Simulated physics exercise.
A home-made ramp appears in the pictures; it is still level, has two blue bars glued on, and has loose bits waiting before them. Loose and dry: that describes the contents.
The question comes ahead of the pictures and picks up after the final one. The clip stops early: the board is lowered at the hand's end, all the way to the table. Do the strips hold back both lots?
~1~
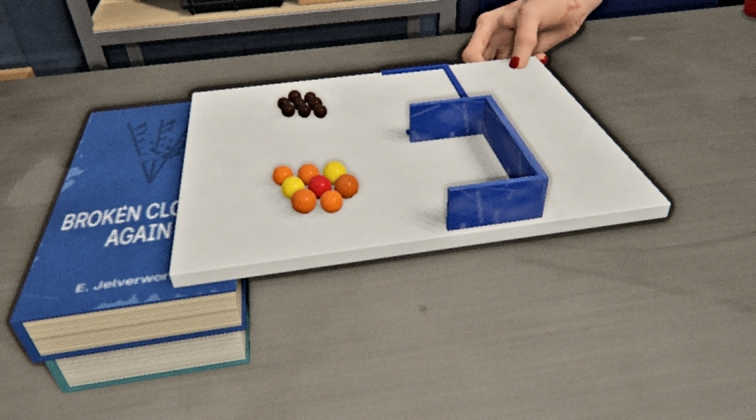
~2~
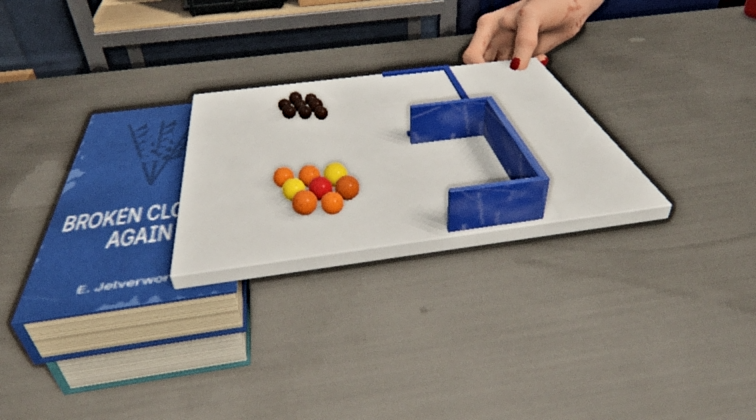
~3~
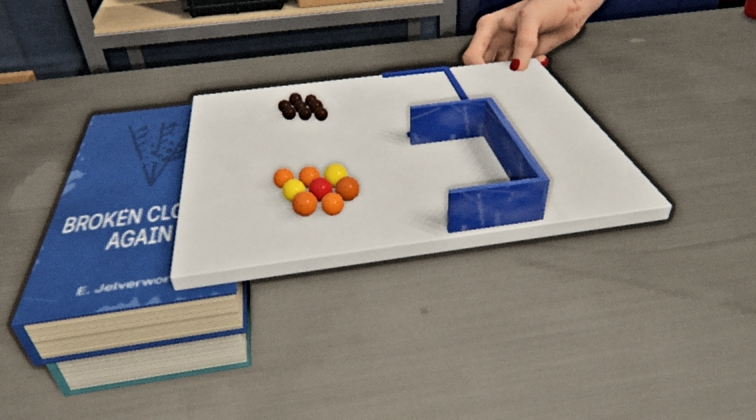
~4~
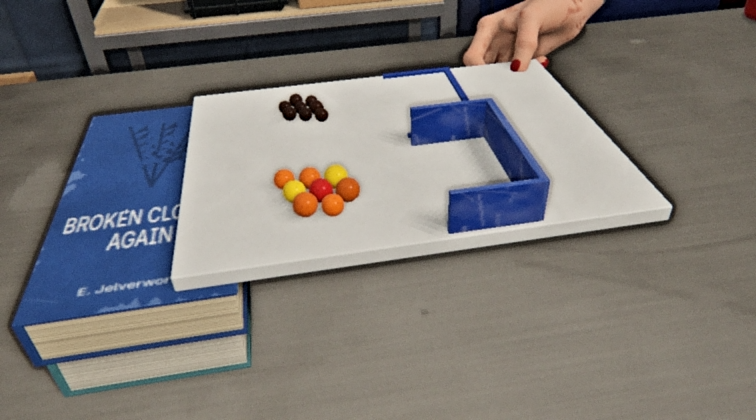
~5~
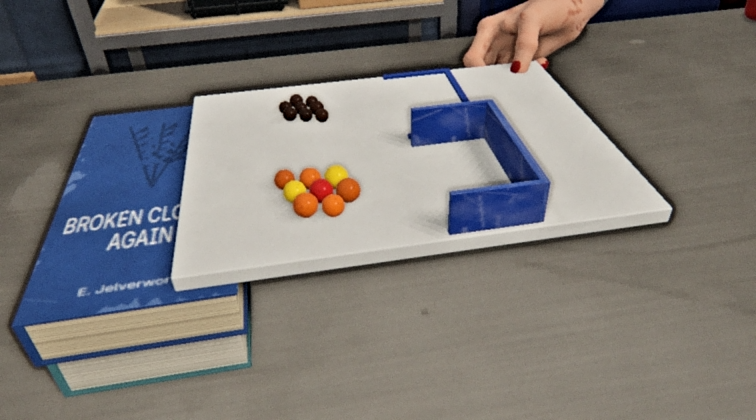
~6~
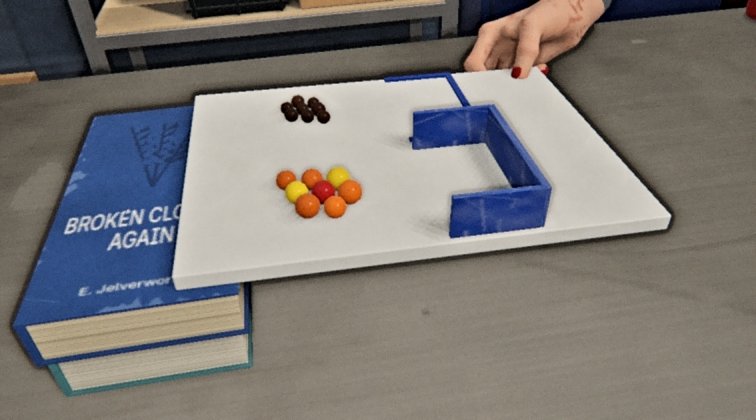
Look, the nearer batch gets no further than its strip, and the farther batch crosses its strip.
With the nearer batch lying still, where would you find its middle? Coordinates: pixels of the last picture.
Near (483, 208).
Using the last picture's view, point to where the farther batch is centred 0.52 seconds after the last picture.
Its middle is roughly at (362, 122) in the last frame.
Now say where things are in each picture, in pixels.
In the first frame, held end of the board near (648, 204), level; book pile near (156, 203), about a quarter as high as the board is long; nearer batch near (320, 187), a few glass marbles; farther batch near (299, 104), a few chocolate balls; nearer bar near (511, 152), taller than the pieces; farther bar near (462, 93), much lower than a piece.
In the second frame, held end of the board near (649, 205), level; farther batch near (300, 106).
In the third frame, held end of the board near (649, 206), level; nearer batch near (321, 190).
In the fourth frame, held end of the board near (649, 206), level; farther batch near (301, 108).
In the fifth frame, held end of the board near (649, 208), level; nearer batch near (321, 191).
In the sixth frame, held end of the board near (648, 215), down by 2°; book pile near (159, 207); nearer batch near (323, 192), not moving; farther batch near (303, 109), not moving; nearer bar near (514, 161); farther bar near (464, 101).
Then, 0.52 s on from there, board sloping at 10°; nearer batch on its way down; farther batch on its way down.
Then, 0.97 s on from there, board resting at 16°; nearer batch has reached its bar; farther batch the bulk past its bar.
In the end, board resting at 16°; nearer batch gathered behind its bar; farther batch the bulk past its bar.
